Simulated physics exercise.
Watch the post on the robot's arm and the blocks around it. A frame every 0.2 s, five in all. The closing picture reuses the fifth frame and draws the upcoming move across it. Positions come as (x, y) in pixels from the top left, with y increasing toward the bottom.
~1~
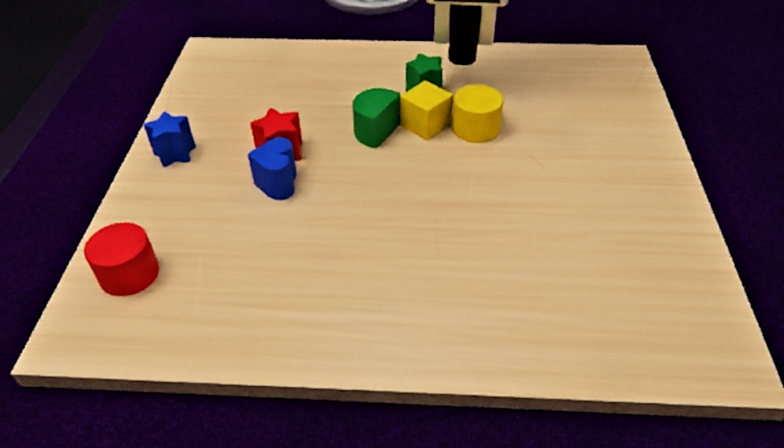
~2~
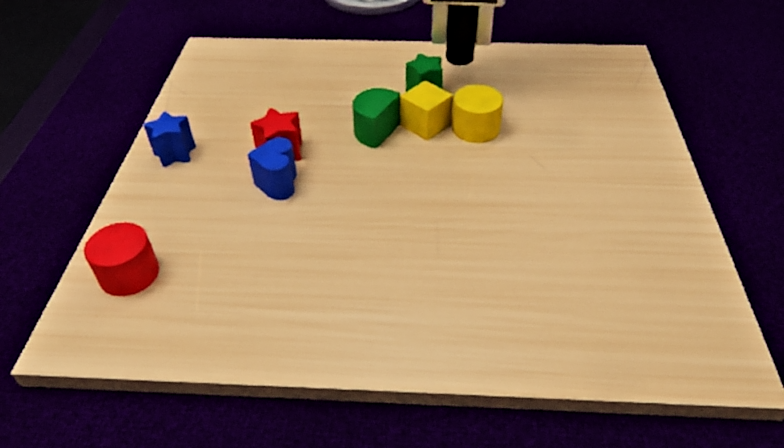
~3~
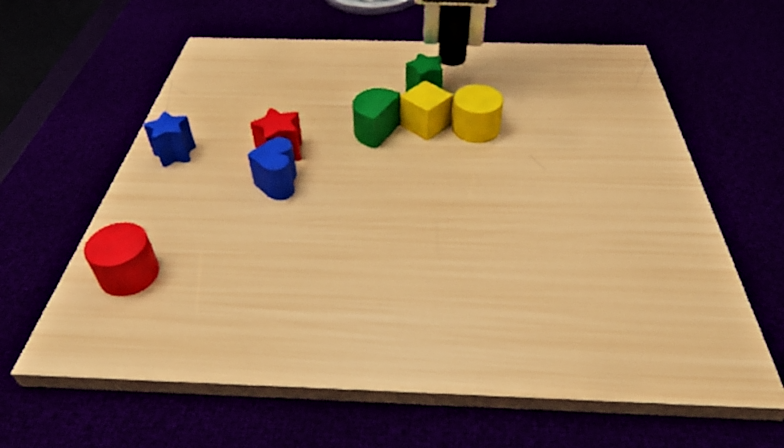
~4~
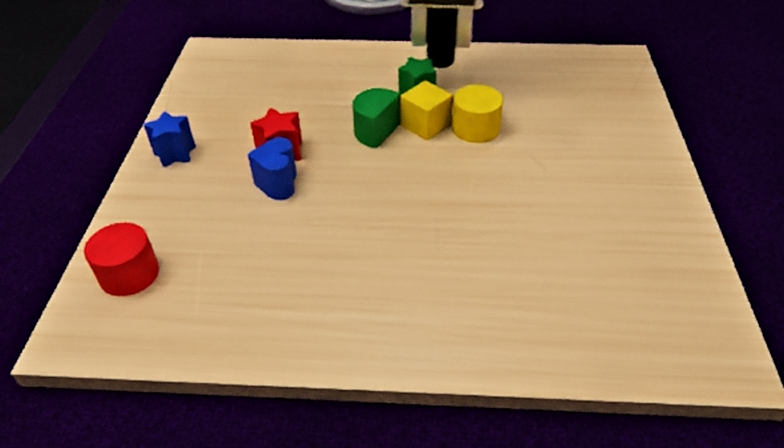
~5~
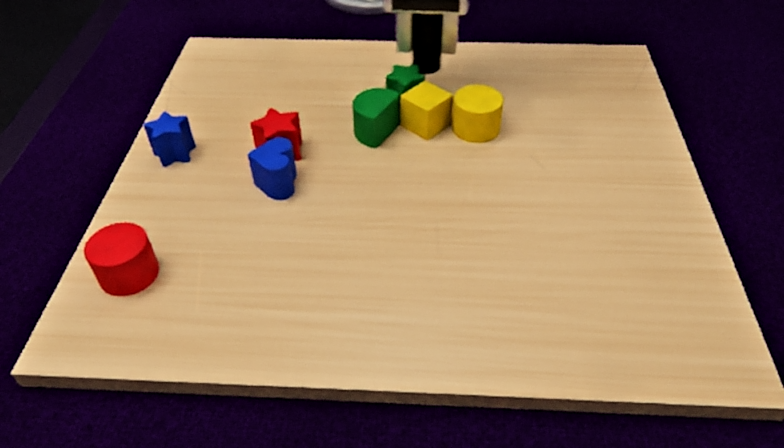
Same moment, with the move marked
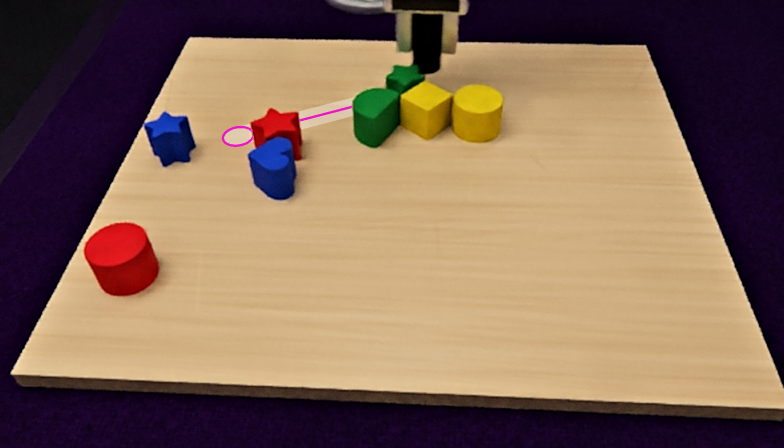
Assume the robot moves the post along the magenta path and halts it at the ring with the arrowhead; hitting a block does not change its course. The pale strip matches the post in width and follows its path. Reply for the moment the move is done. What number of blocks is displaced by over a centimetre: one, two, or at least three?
It will shift two blocks.
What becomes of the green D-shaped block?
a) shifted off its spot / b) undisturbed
a - shifted off its spot.
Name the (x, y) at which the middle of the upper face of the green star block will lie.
The middle of its top is at (343, 97).
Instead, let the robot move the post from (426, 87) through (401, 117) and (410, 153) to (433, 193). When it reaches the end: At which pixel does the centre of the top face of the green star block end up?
It ends at (374, 115).
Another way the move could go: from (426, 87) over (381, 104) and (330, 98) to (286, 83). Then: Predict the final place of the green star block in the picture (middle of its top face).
Somewhere near (357, 94).
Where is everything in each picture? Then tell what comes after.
Tip of the post (462, 59), middles of tops, red star block (276, 121), green D-shaped block (374, 100), green star block (426, 63), in the first picture.
Post (460, 59), nothing pushed, in the second picture.
Post (452, 59), nothing pushed, in the third picture.
Post (440, 61), green star block (418, 66), in the fourth picture.
Post (426, 67), red star block (276, 121), green D-shaped block (374, 100), green star block (406, 73), in the fifth picture.
The line goes from (426, 87) to (238, 136).
On the path given first. One third of the way, post (365, 83); green D-shaped block (364, 117), turned 30° anticlockwise; green star block (361, 92), turned 55° anticlockwise.
Two thirds of the way, post (301, 99); green D-shaped block (365, 120), turned 35° anticlockwise; green star block (343, 97), turned 110° anticlockwise.
At the end, post (234, 116); red star block unmoved; green D-shaped block (365, 120), turned 35° anticlockwise; green star block (343, 97), turned 110° anticlockwise.
